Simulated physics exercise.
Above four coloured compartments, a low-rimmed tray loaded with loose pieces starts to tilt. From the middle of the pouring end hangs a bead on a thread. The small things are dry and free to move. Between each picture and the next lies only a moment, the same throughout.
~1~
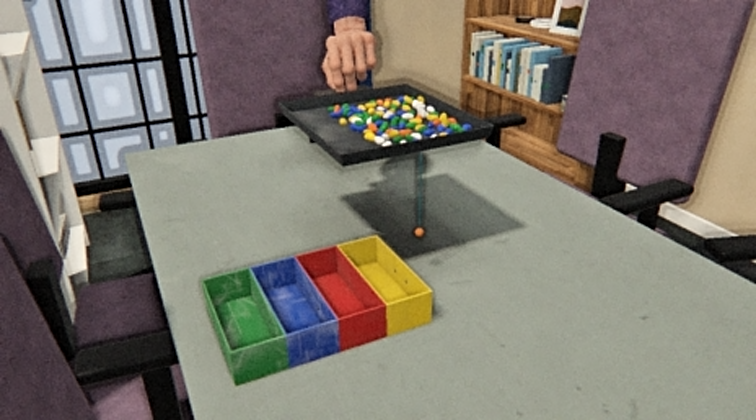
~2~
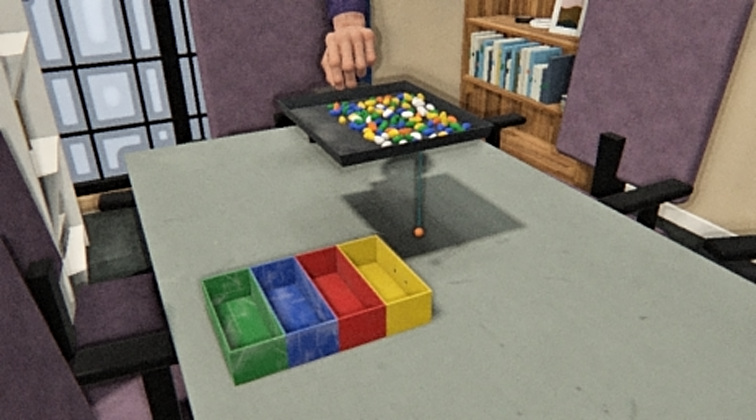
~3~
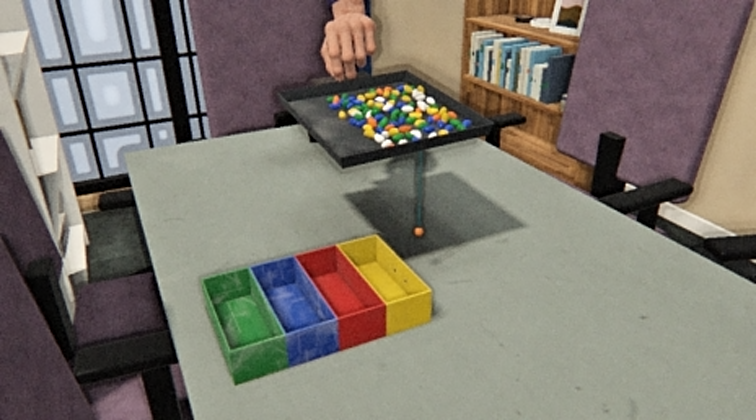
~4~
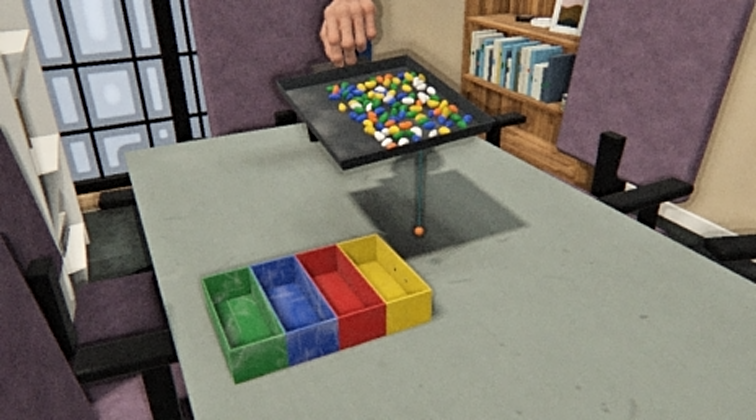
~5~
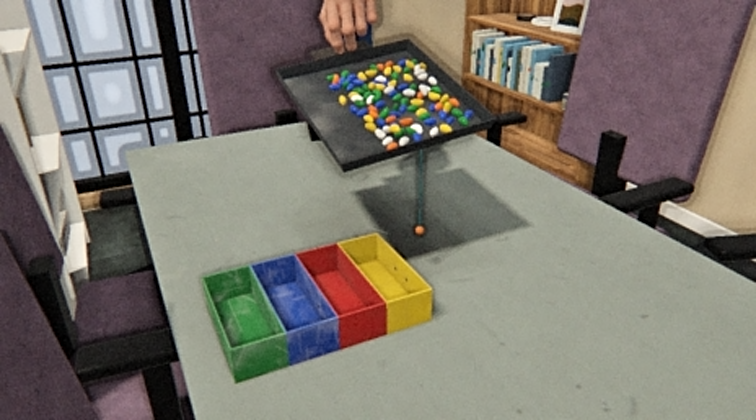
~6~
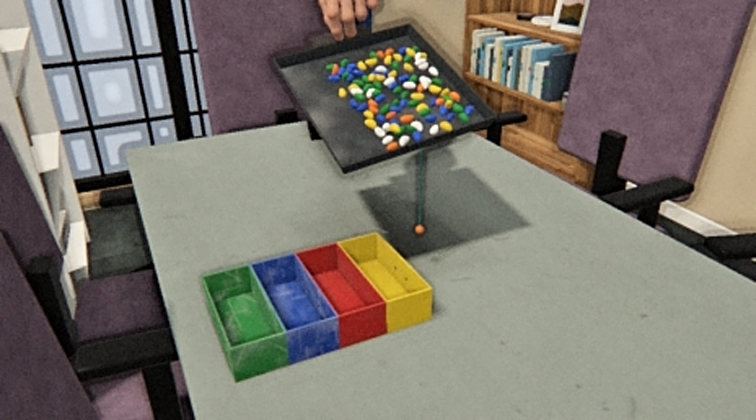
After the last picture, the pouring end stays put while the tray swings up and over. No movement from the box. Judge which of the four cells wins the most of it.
Most goes to the yellow cell.
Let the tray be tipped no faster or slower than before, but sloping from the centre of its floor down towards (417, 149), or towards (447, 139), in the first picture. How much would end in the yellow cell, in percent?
Somewhere close to 20 % the first time, 0 % the second.
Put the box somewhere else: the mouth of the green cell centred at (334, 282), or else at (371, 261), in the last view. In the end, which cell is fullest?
First place: That blue cell; second place: The cell in green.
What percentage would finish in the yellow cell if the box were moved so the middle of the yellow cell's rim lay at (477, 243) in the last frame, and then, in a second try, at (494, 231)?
Trial 1 around 0 percent, trial 2 around 0 percent.
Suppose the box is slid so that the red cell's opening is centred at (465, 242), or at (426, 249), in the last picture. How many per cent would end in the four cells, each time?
First try: Around 70 percent; second try: Around 100 percent.
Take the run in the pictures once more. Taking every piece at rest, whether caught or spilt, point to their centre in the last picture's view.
About (381, 291).
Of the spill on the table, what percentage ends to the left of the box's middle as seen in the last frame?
It amounts to some 0 percent.
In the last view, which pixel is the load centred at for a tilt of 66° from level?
In the last view, the load is centred close to (393, 130).
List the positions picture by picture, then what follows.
The first picture shows corners of the pouring end at (343, 153) and (489, 125), level; middle of the load at (397, 120), jelly beans; bead on its thread at (420, 232); green cell at (260, 357); blue cell at (313, 341); red cell at (363, 325); yellow cell at (409, 310).
The second picture shows corners of the pouring end at (342, 153) and (489, 125), level; middle of the load at (397, 118).
The third picture shows corners of the pouring end at (342, 155) and (489, 123), tipped barely, lowest at the left corner; middle of the load at (397, 113).
The fourth picture shows corners of the pouring end at (343, 158) and (490, 120), tipped a little, lowest at the left corner; middle of the load at (397, 105).
The fifth picture shows corners of the pouring end at (344, 161) and (491, 117), tipped clearly, lowest at the left corner; middle of the load at (398, 98).
The sixth picture shows corners of the pouring end at (344, 163) and (492, 115), tipped clearly, lowest at the left corner; middle of the load at (398, 90); green cell at (260, 354); blue cell at (313, 337); red cell at (363, 322); yellow cell at (409, 307).
Soon, tray tipped steeply; all on the tray.
A while on, tray tipped past a quarter turn; about a third on the tray; about a quarter in the yellow cell; a small part in the red cell; about a third falling or outside the box.
Towards the end, tray tipped past a quarter turn; about two thirds in the yellow cell; about a quarter in the red cell; about a quarter falling or outside the box.
Finally, tray tipped past a quarter turn; about two thirds in the yellow cell; about a quarter in the red cell; none in the green cell; none in the blue cell; about a quarter outside the box.
